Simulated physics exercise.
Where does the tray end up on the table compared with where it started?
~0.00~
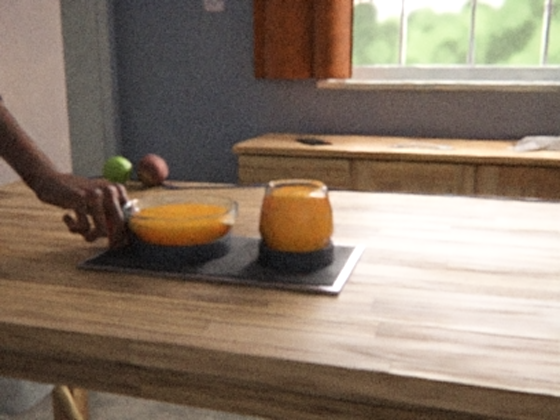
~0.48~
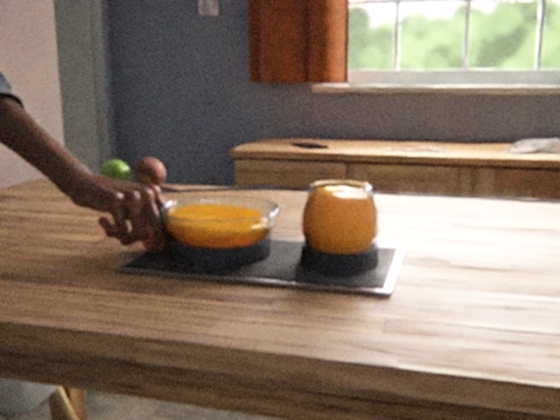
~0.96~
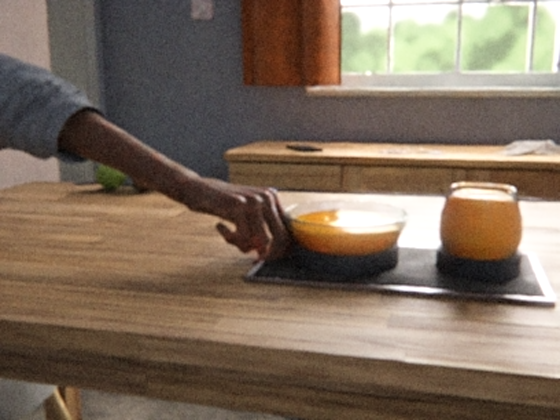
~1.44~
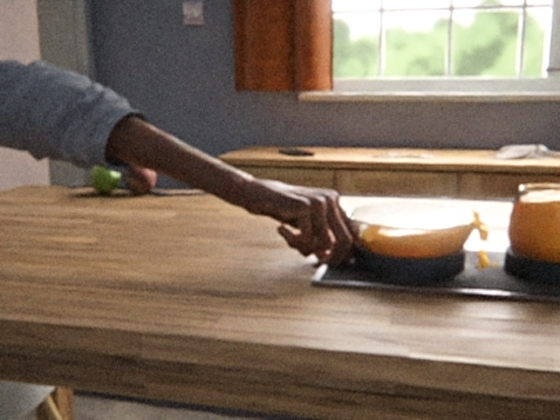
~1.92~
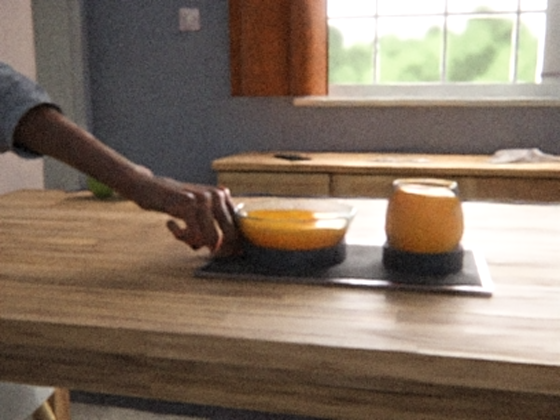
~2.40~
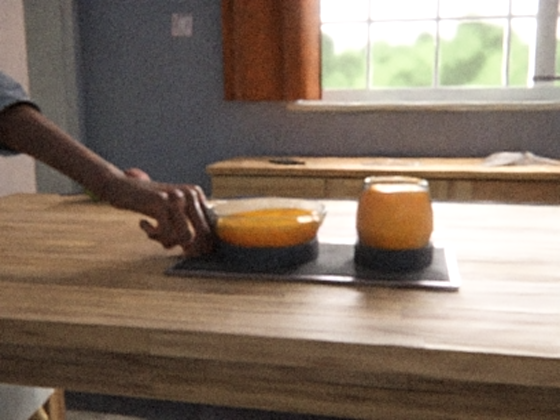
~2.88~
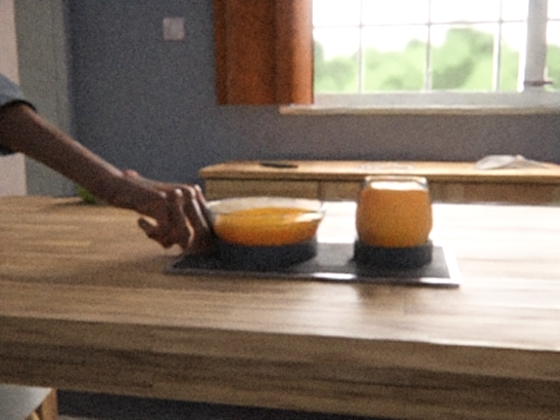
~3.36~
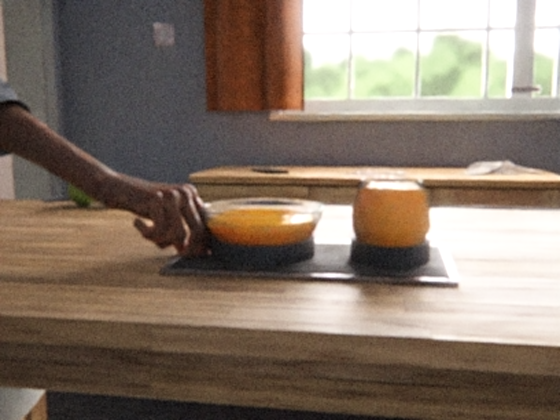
The tray ends up farther to the right on the table than where it started.
